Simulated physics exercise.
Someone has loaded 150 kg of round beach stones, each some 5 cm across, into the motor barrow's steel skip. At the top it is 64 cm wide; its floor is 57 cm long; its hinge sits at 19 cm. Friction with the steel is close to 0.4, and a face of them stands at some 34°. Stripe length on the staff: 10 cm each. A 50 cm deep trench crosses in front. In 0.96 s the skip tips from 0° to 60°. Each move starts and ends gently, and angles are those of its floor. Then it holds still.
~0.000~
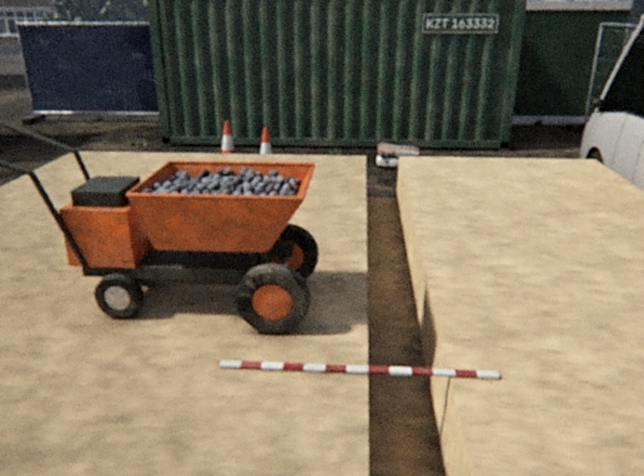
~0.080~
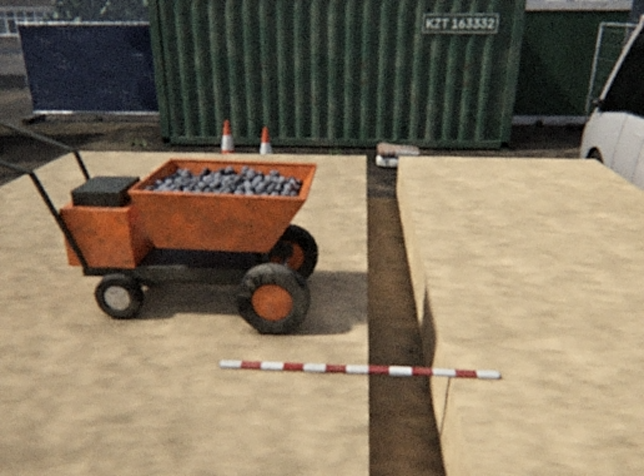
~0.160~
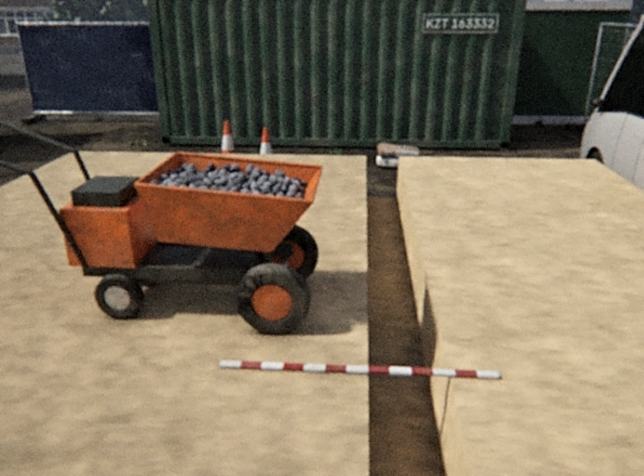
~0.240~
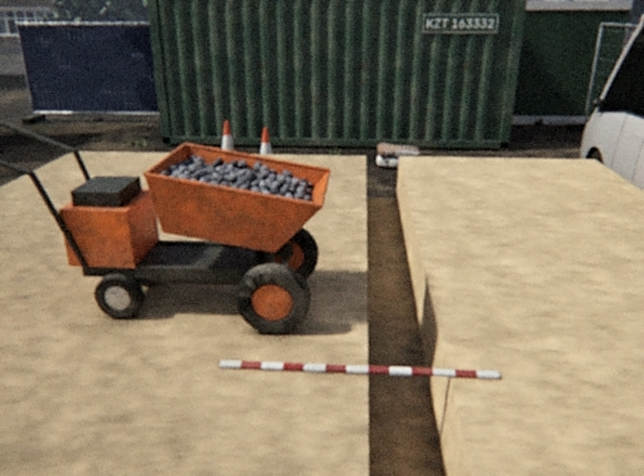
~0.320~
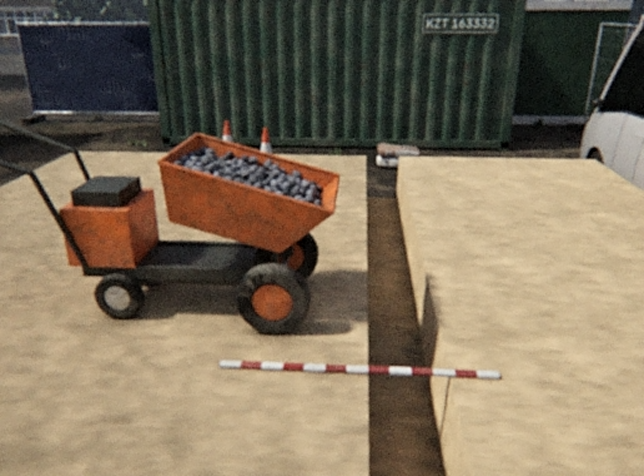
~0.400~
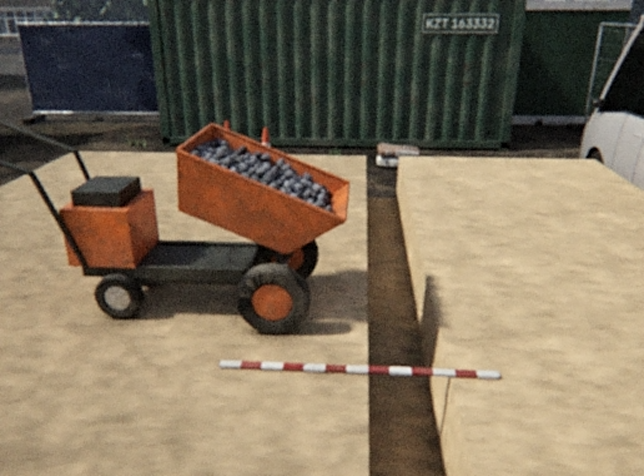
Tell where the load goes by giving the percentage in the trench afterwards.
About 55 per cent of the load is in the trench.
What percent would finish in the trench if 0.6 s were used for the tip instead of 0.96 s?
I'd put it at some 40 in a hundred.
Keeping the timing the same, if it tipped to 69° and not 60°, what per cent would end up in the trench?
About 70 per cent would end up in the trench.
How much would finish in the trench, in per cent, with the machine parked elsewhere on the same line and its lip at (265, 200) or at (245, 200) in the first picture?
It'd be around 70 per cent and after that around 60 per cent.
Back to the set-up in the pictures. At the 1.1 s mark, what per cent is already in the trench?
Some 15 per cent of the load by that point.
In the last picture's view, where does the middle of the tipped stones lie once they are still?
Roughly at pixel (411, 373).
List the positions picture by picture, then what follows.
In the first frame, lip at (304, 199), floor tilted 0°, highest stones at (237, 178).
In the second frame, lip at (306, 200), floor tilted 1°, highest stones at (227, 179); the stones move at 0.3 m/s on average.
In the third frame, the skip is at 4°, its lip at (313, 202); the top of the load is at (196, 175); the stones move at 0.5 m/s on average.
In the fourth frame, the skip is at 9°, its lip at (322, 206); the top of the load is at (190, 165); the stones move at 0.6 m/s on average.
In the fifth frame, the skip is at 16°, its lip at (334, 212); the top of the load is at (199, 157); the stones move at 0.8 m/s on average.
In the sixth frame, the skip is at 23°, its lip at (346, 221); the top of the load is at (213, 148); the stones move at 0.8 m/s on average.
After 0.7 s the floor is at 51°; 100 % in the skip; the foremost stones are at (368, 235).
After 1.1 s the floor is at 60°; 83 % in the skip, 16 % in the trench, 1 % past the trench; the foremost stones are at (444, 298).
After 1.4 s the floor is at 60°; 53 % in the skip, 29 % in the trench, 19 % past the trench; the foremost stones are at (536, 313).
After 3.4 s the floor is at 60°; 26 % in the skip, 55 % in the trench, 20 % past the trench; the foremost stones are at (633, 307).
